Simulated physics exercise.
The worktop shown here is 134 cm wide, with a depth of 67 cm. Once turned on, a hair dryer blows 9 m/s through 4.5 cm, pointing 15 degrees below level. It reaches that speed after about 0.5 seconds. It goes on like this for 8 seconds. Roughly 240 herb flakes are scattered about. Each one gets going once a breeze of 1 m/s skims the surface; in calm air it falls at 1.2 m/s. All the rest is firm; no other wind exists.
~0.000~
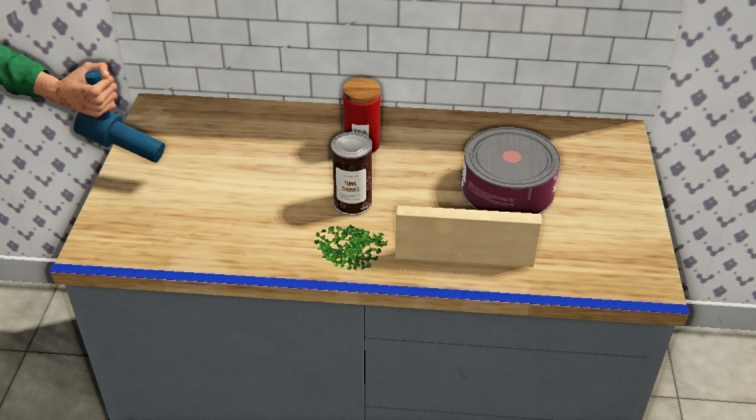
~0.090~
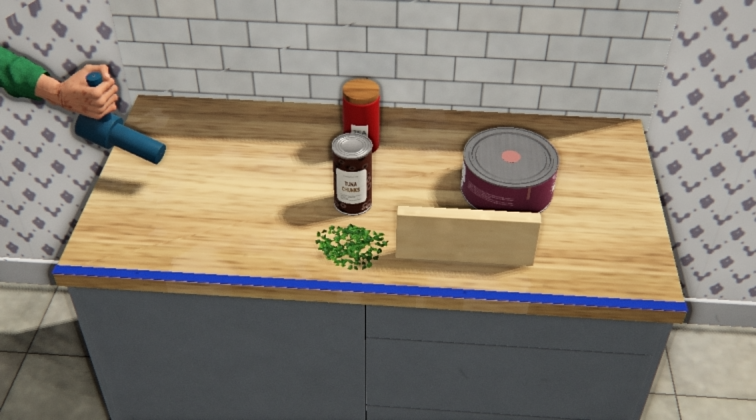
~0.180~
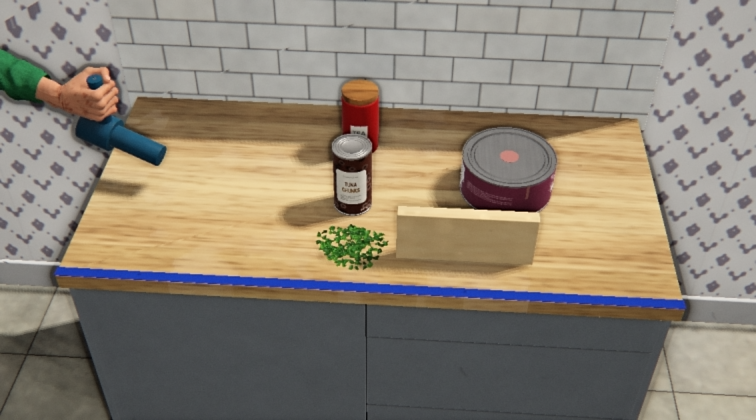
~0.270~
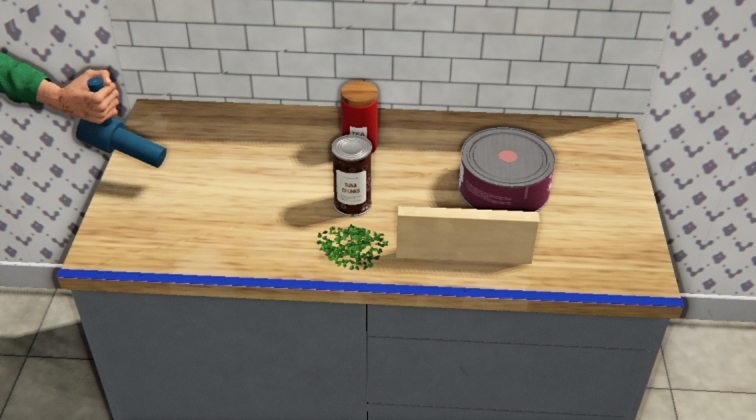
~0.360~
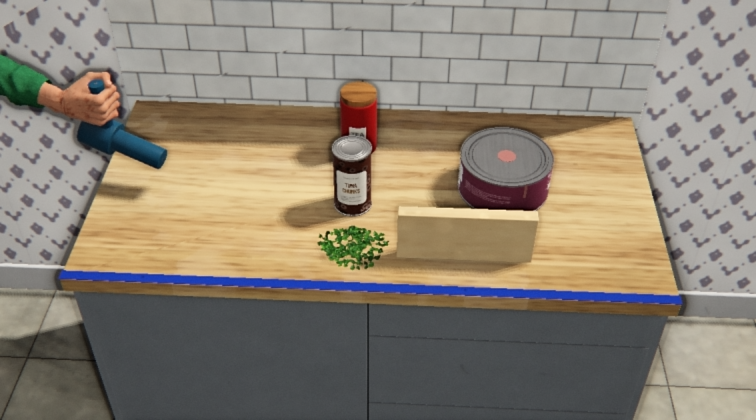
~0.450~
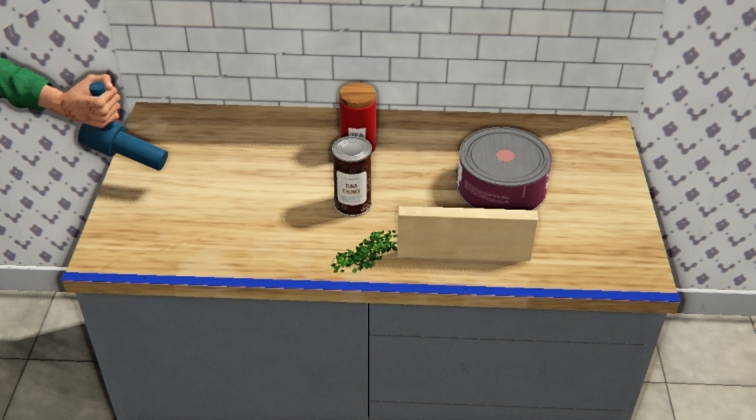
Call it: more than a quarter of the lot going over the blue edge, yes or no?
Call: Yes.
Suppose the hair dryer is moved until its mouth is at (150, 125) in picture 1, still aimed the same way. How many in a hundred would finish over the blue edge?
I'd put it at around 90 per cent.
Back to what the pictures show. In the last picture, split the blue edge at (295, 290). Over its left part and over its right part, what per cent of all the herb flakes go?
Estimate: Left ~ 0 %; right ~ 80 %.
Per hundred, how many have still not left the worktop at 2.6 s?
Some 5 per cent at that time.
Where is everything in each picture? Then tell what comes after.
In the first picture, the middle of the herb flakes is near (349, 247), none has stirred yet and the mouth of the hair dryer is at (160, 153).
In the second picture, the middle of the herb flakes is near (350, 246), none has stirred yet and the blue edge is centred on (364, 292).
In the third picture, the middle of the herb flakes is near (350, 246), none has stirred yet, the top of a tin is at (352, 146) and the top of a board is at (468, 214).
In the fourth picture, the middle of the herb flakes is near (350, 246) and none has stirred yet.
In the fifth picture, the middle of the herb flakes is near (351, 246) and none has stirred yet.
In the sixth picture, the middle of the herb flakes is near (370, 253), the farthest in sight from the hair dryer is at (395, 249) and about 65 % have left their places.
After 1.6 s the count stands so, 76 % are over the blue edge.
After 2.6 s the count stands so, 76 % are over the blue edge.
After 4.4 s the count stands so, 76 % are over the blue edge.
After 8.0 s, at the end, 76 % are over the blue edge.
